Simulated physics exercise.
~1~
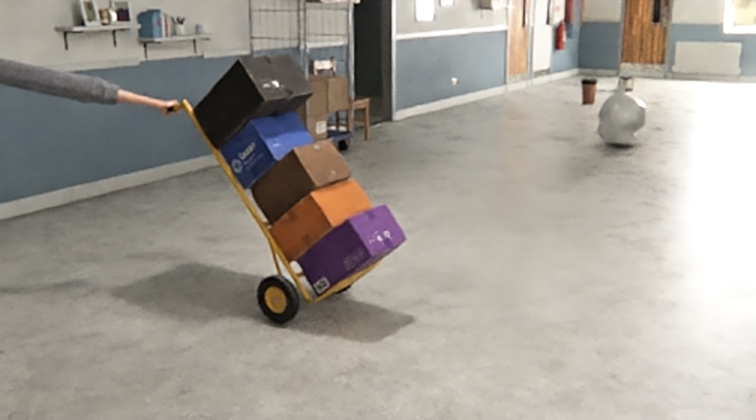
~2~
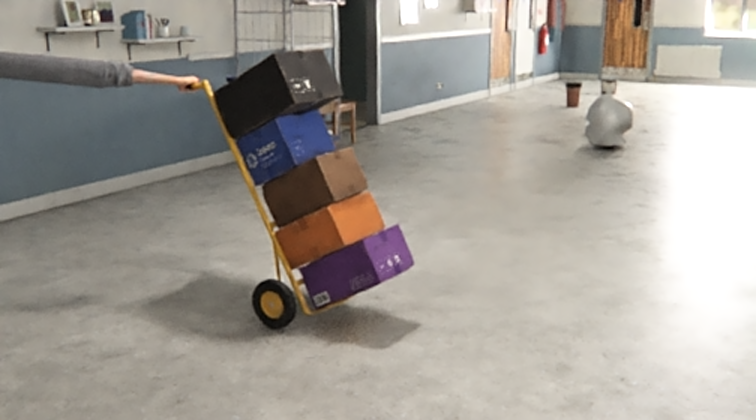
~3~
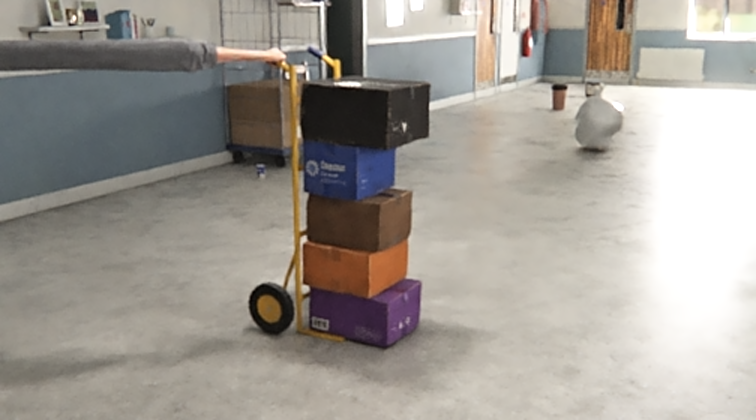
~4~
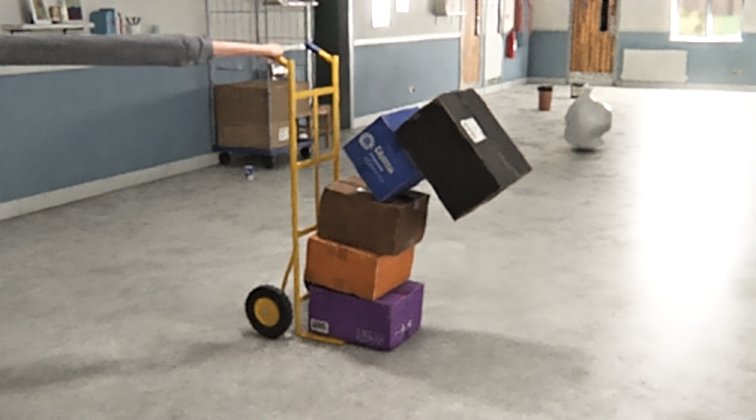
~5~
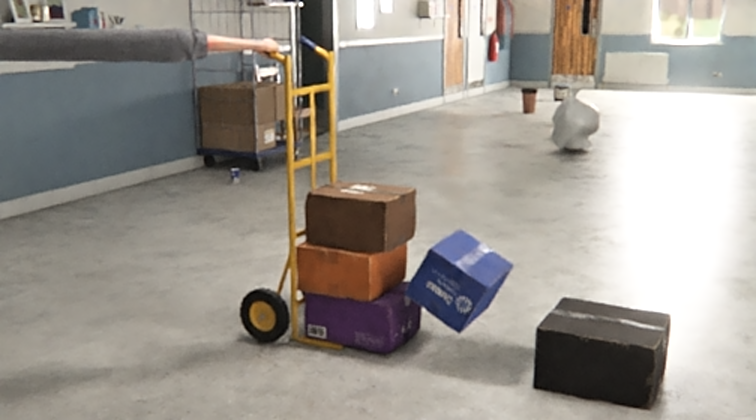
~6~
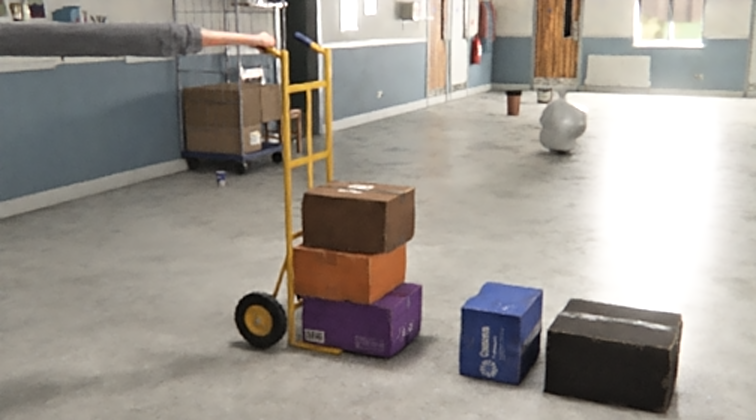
We see a hand tilt a yellow hand truck stacked with five boxes upright, and the black and blue boxes topple off to the right. They end on the floor beside the truck, while the brown, orange and purple boxes remain stacked on it.
